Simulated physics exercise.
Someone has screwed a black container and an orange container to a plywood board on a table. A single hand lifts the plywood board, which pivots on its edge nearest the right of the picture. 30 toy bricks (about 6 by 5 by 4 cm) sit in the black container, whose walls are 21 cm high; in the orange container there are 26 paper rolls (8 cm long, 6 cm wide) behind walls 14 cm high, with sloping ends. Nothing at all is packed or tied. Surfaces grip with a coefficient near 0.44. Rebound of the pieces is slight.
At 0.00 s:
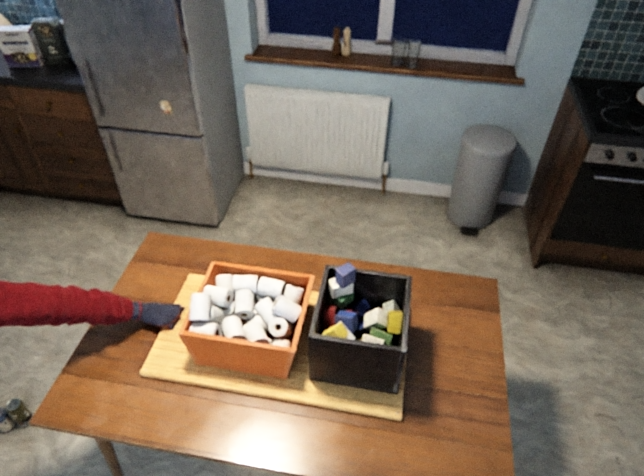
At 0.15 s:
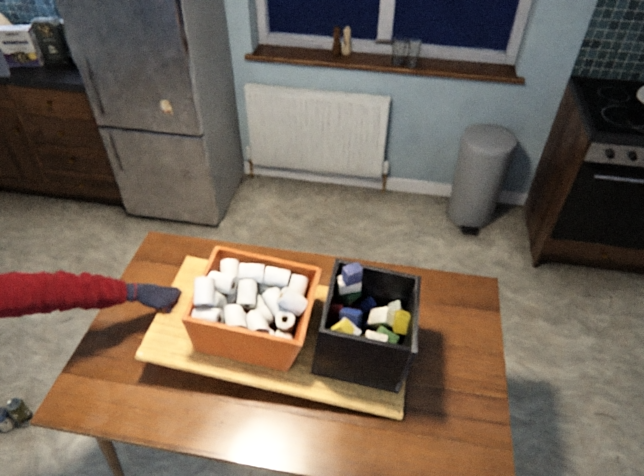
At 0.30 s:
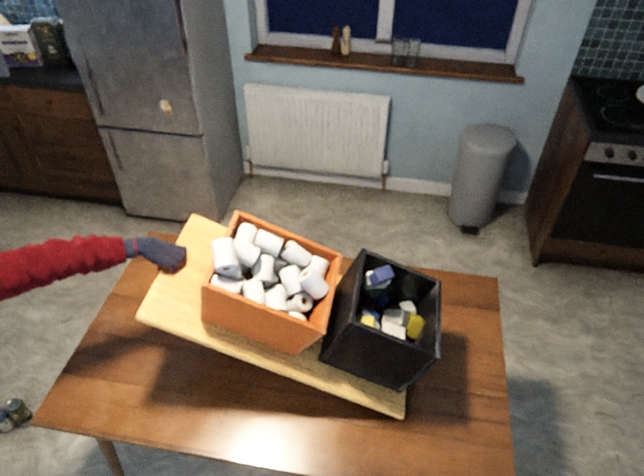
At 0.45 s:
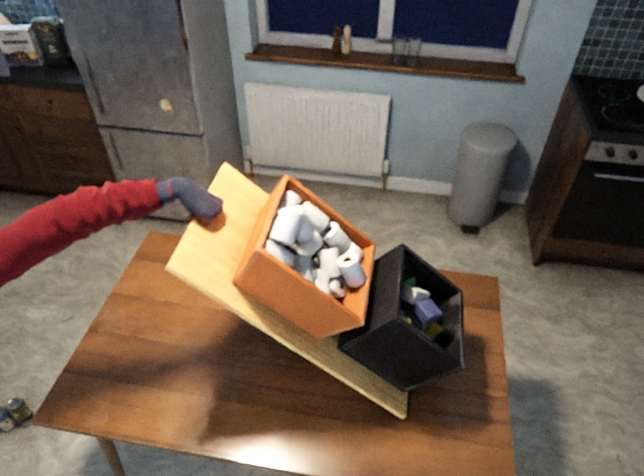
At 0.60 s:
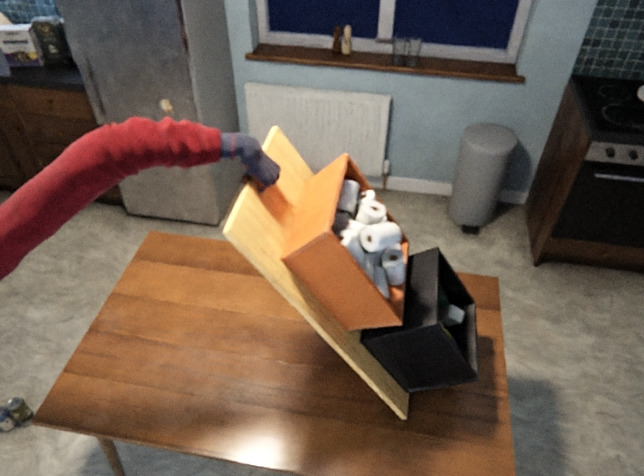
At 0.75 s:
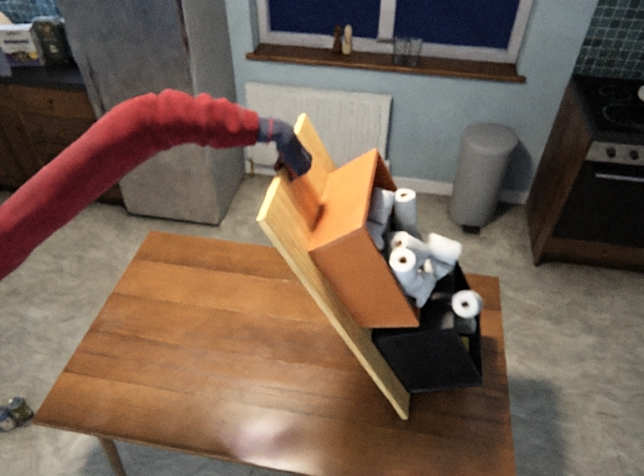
At the start, an orange container of white paper rolls and a black container of toy bricks sit on a board lying on a table. A gloved hand lifts the board's left end, tilting it steeply rightward, and the rolls slide until one leaves the orange container, over the black one.
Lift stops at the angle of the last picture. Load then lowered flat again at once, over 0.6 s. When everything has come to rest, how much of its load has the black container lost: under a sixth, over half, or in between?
Bet it keeps above five-sixths of them inside.
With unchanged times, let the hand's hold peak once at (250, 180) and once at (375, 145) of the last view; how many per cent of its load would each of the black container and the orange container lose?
Black container: 0 %, then 10 %; orange container: 20 %, then 80 %.
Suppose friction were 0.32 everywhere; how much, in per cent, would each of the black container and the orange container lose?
Black container 0, orange container 40 per cent.
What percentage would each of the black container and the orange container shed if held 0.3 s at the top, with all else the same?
In that case you'd see black container shed 0 percent of its load and orange container shed 40 percent.
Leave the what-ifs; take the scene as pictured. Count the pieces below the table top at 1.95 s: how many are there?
I'd estimate some 4 by that time.
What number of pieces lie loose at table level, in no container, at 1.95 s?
The count is about 4.
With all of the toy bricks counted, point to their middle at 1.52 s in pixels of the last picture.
Around (368, 334).
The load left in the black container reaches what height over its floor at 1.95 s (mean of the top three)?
It reaches close to 19 cm.
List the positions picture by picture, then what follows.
In the first picture (places track the rim corner closest to us here), black container (401, 349); orange container (291, 350); tipped 0°; all still inside.
Black container (412, 350); orange container (298, 343); tipped 6°, in the second picture.
Black container (436, 355); orange container (322, 330); tipped 22°, in the third picture.
Black container (462, 365); orange container (361, 320); tipped 40°, in the fourth picture.
Black container (477, 376); orange container (401, 320); tipped 56°, in the fifth picture.
Black container (482, 381); orange container (419, 321); tipped 62°; 1 out, the lowest roll at (468, 304), in the sixth picture.
After 0.94 s, tilt 47°; the black container has all 30 and the orange container is down by 5 of 26.
After 1.18 s, tilt 12°; the black container has all 30 and the orange container is down by 7 of 26.
After 1.52 s, tilt 0°; the black container has all 30 and the orange container is down by 8 of 26.
Outcome (at 1.95 s), the black container has all 30 and the orange container is down by 8 of 26. Asked share, 0 of 30, 0 per cent.
